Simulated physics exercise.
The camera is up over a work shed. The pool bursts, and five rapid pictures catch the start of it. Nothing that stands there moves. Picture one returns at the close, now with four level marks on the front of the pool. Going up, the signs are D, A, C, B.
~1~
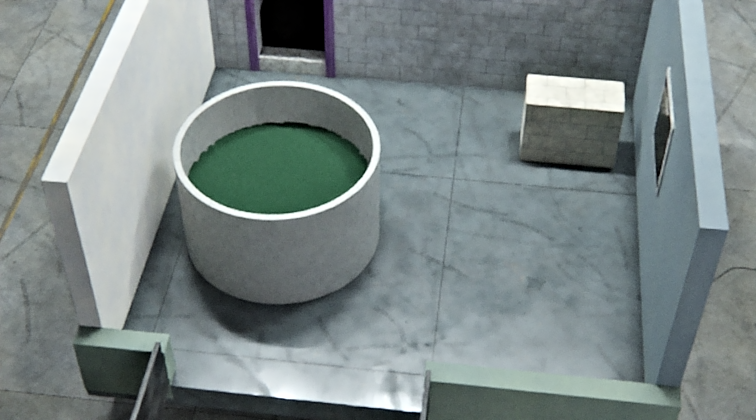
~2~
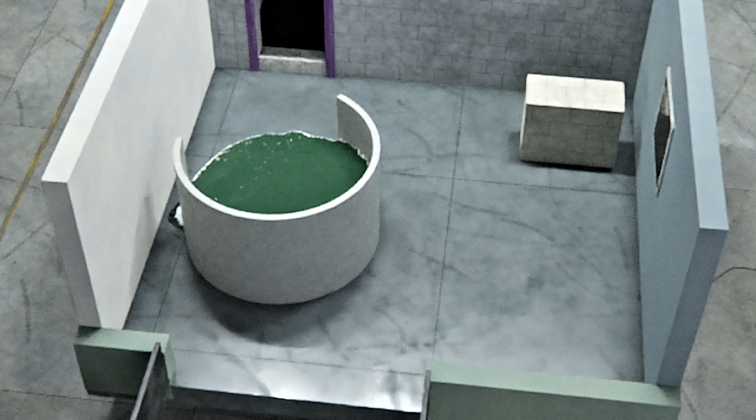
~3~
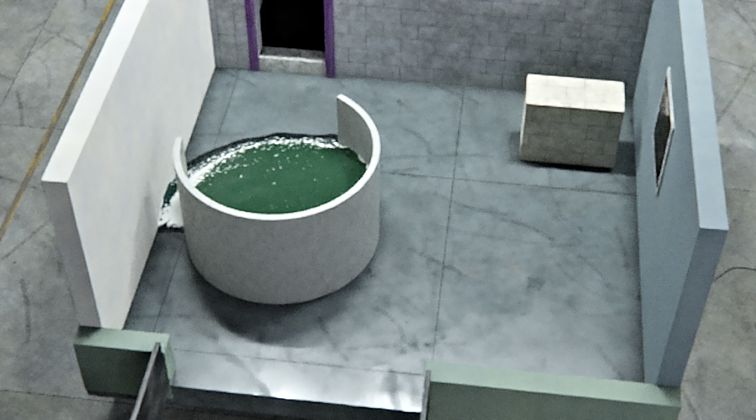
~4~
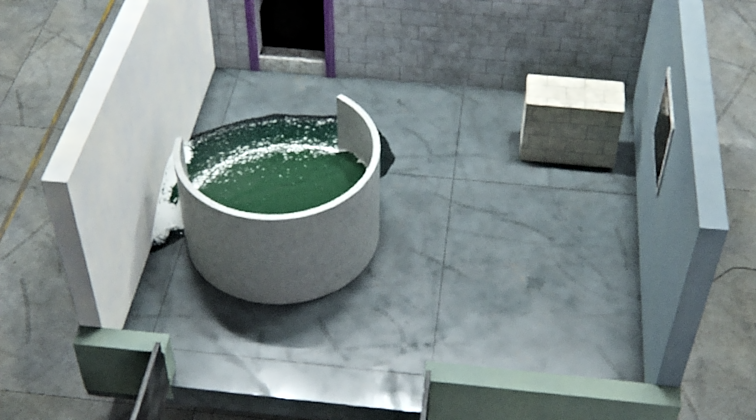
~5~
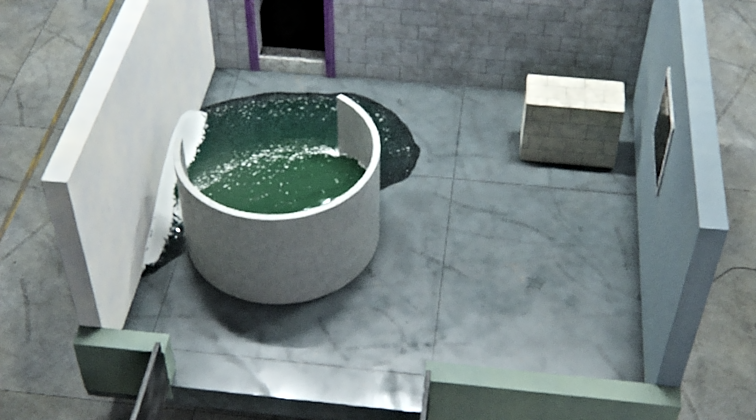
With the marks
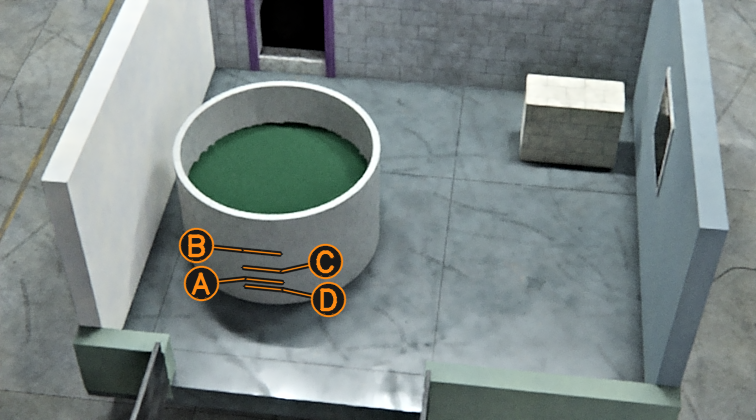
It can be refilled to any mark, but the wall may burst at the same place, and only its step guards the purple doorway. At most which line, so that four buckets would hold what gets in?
Level A just does it.
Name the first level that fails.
Level C.
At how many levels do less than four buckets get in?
Two.
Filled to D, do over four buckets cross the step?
No, that is safe.
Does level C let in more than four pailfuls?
Yes, that goes wrong.
On the marked copy, A at (263, 280); B at (261, 252); C at (262, 269); D at (264, 288); from the bottom up D, A, C, B.
With A, a bucket or two gets in.
With B, dozens of bucketfuls pour in.
With C, about 10 bucketfuls get in.
With D, nothing gets over.
